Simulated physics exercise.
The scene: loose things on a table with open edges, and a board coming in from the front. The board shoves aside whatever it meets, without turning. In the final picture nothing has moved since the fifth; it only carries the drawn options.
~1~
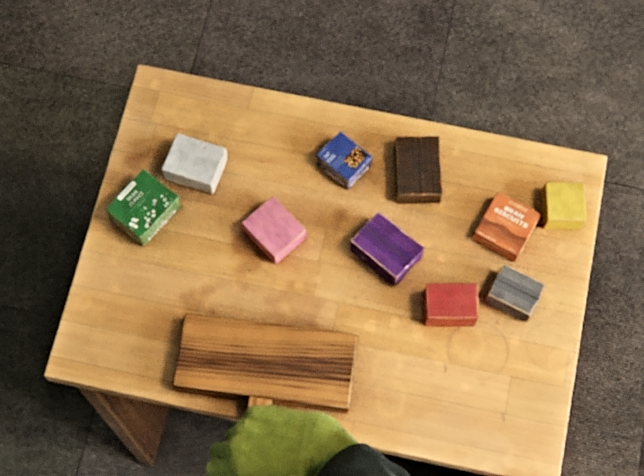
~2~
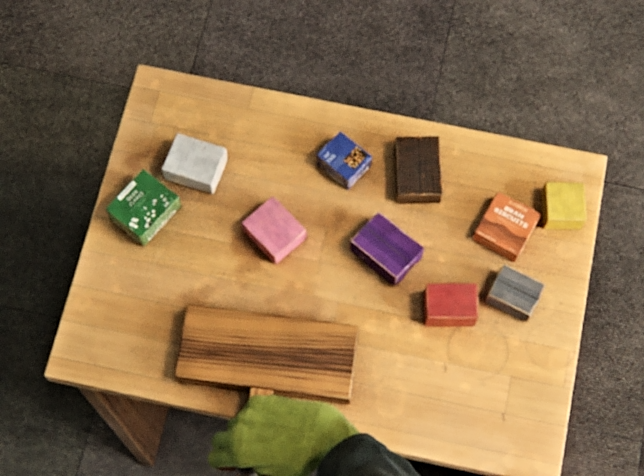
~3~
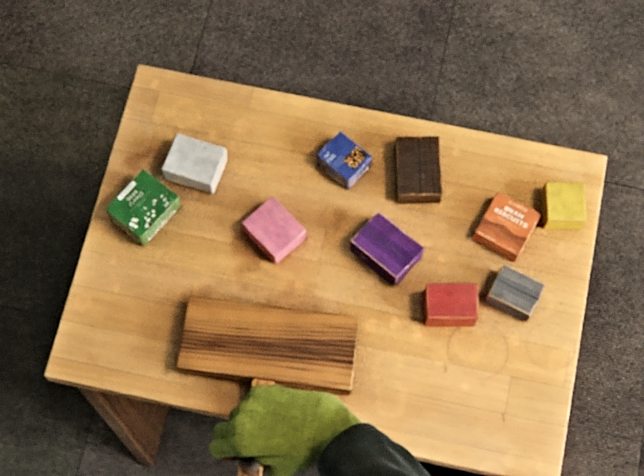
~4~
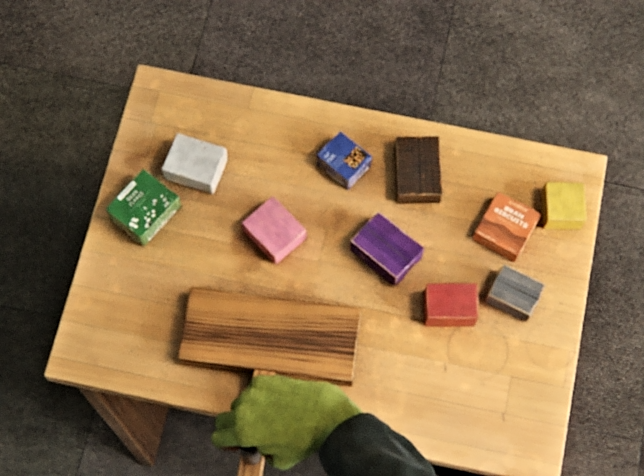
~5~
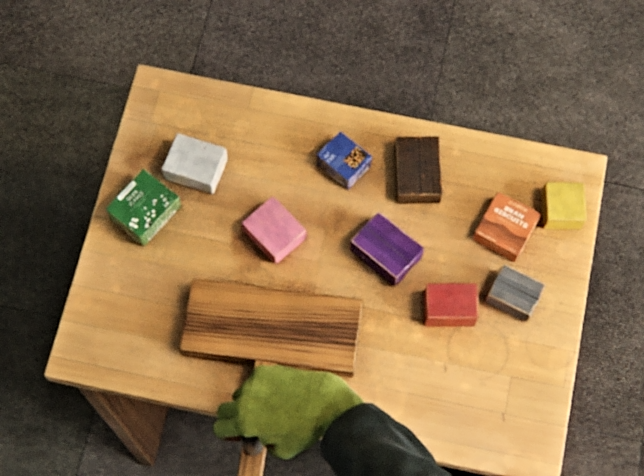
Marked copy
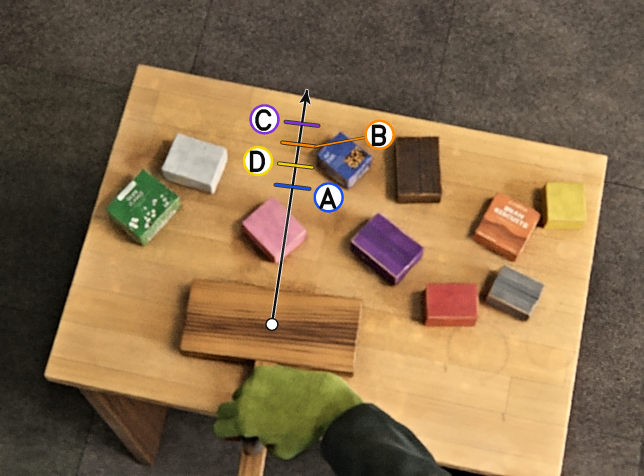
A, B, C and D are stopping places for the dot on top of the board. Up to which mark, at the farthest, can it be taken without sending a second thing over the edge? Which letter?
At B, and not beyond.
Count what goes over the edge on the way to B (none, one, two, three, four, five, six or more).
By then, none.
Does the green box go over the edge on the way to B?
By then, no.
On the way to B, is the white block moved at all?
Yes.
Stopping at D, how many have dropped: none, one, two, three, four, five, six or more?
The count is none.
On the copy, A at (292, 187); B at (299, 145); C at (302, 124); D at (296, 166); the arrow from (272, 324) to (307, 91); the white dot at (272, 324).
On B. First, board (283, 261); pink block (272, 195); purple box (394, 236).
Then, board (292, 196); blue packet (342, 144); pink block (274, 141).
Finally, board (299, 149); blue packet (343, 105); pink block (281, 96); none fallen.
By contrast, A is within the limit but short; C drops two; D is within the limit but short.
